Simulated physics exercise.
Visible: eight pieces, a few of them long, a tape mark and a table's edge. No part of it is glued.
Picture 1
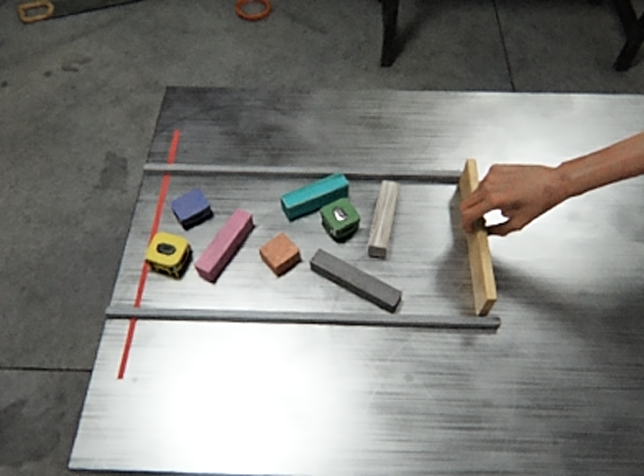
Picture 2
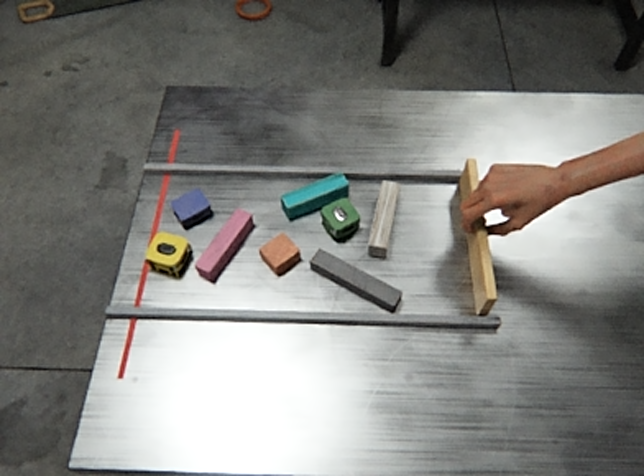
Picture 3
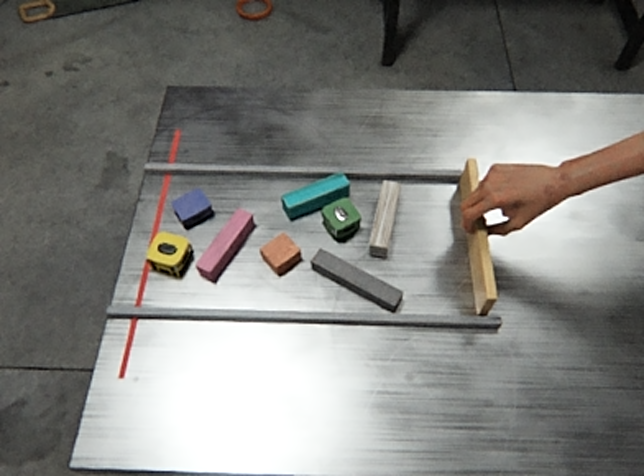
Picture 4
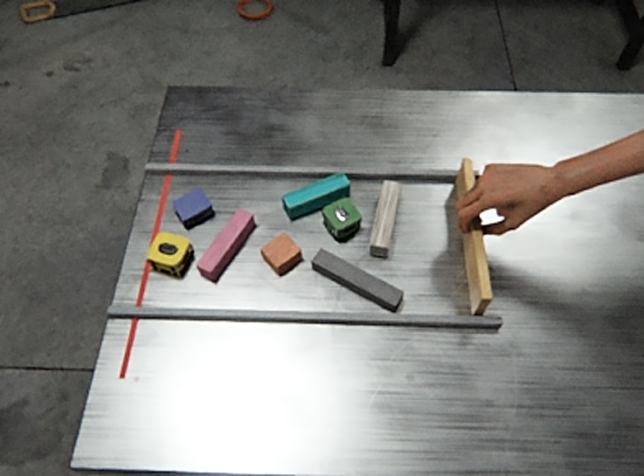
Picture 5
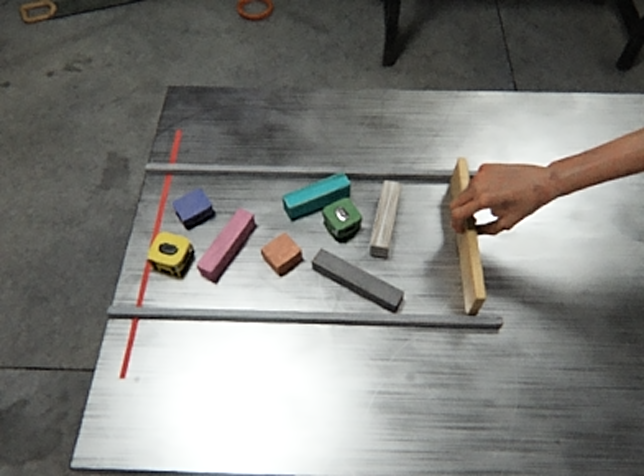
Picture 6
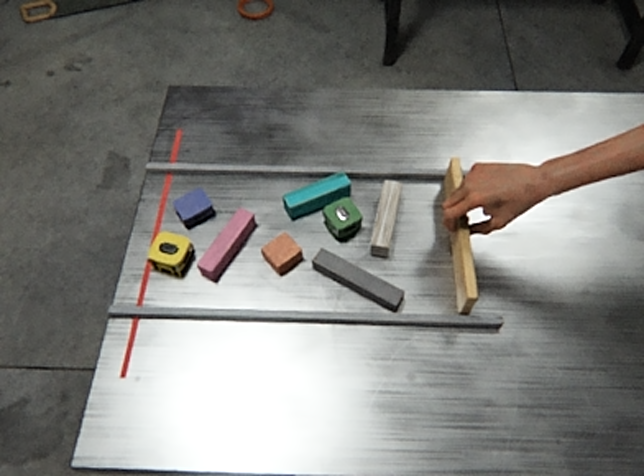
A hand holds a wooden board upright at the right end of two metal rails on a table, then slides it slightly left. The eight coloured pieces between the rails, including a yellow case by the red tape, stay essentially still, with a gap remaining between them and the board.
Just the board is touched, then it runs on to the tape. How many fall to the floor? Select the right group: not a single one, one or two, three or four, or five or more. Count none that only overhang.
I predict the tally of drops will be no fewer than five.
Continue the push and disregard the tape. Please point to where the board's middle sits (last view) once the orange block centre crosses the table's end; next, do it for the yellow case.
Around (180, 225) first and around (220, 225) second.
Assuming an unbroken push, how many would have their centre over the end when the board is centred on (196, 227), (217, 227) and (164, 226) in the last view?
It comes out as 3, then 2, then 5.
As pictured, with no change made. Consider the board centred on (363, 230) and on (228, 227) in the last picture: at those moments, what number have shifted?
Counts: 5 and 8.
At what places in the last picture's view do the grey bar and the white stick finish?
Grey bar at about (124, 262), white stick at about (149, 213).
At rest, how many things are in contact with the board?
2 end up touching it.
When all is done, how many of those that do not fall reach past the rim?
The total here is 1.
Soon after, none off yet; yellow case at rest near (172, 254); blue case at rest near (194, 208); pink bar at rest near (228, 243).
Then, none off yet; yellow case moved about its own width near (147, 262); blue case moved about its own width near (165, 206); pink bar moved about its own width near (175, 247).
At rest, the number that fall off is five or more; fallen, green case, turquoise stick, orange block, pink bar, blue case and yellow case.
